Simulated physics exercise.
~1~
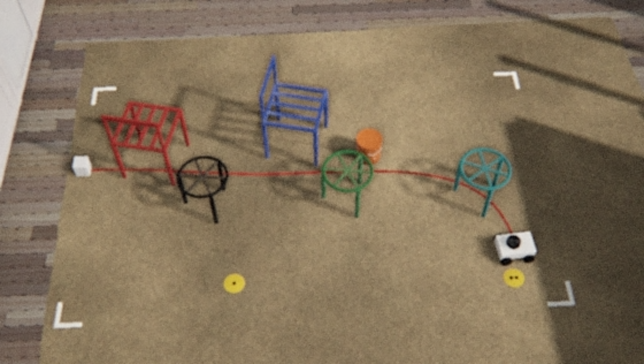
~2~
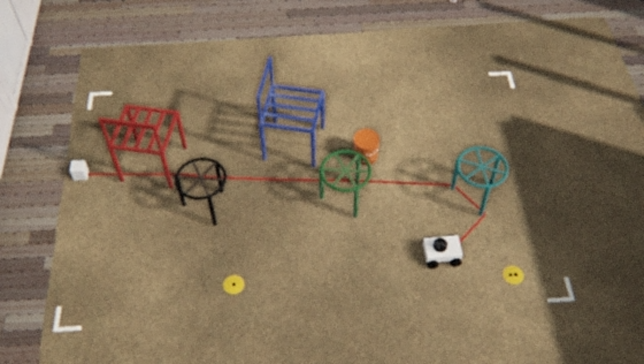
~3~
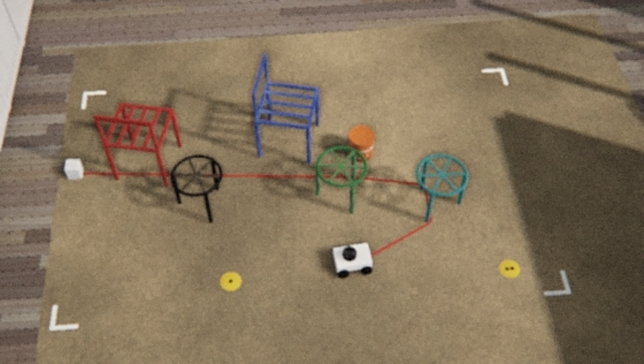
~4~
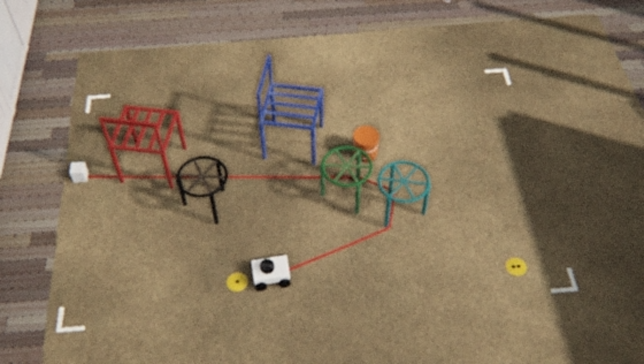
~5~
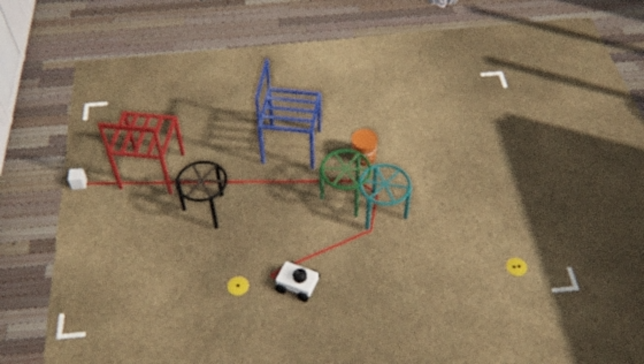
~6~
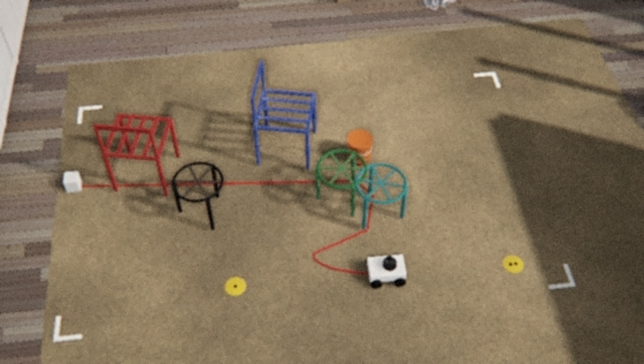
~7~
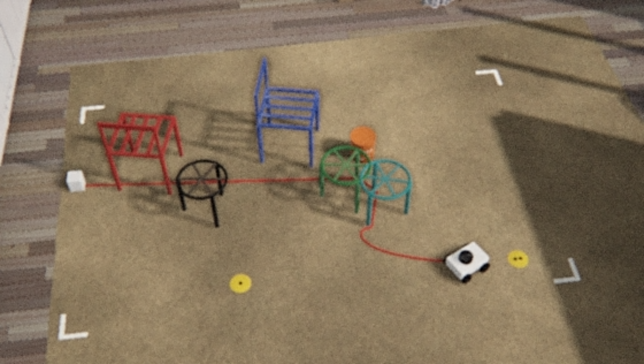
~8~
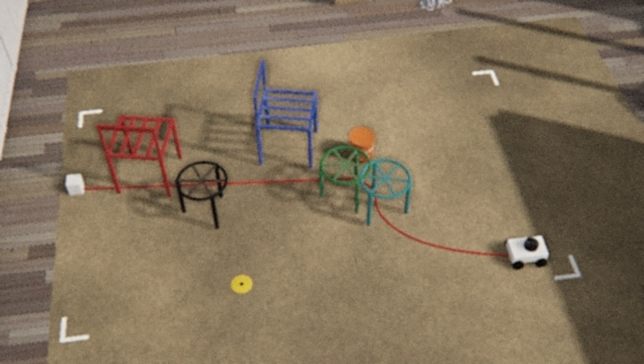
A small white cart trailing a thin red lead drives across a tan carpet, seen from above at a slant. The lead runs from a white block at far left past a red chair, a black stool, a blue chair, a green stool, an orange bin and a teal stool at right. The cart rolls left toward a yellow mark, and the lead drags the teal stool left until it stands close beside the green one. The cart then turns back and rolls right to the other yellow mark. It ends at far right, the lead curving behind it, the teal stool still displaced.
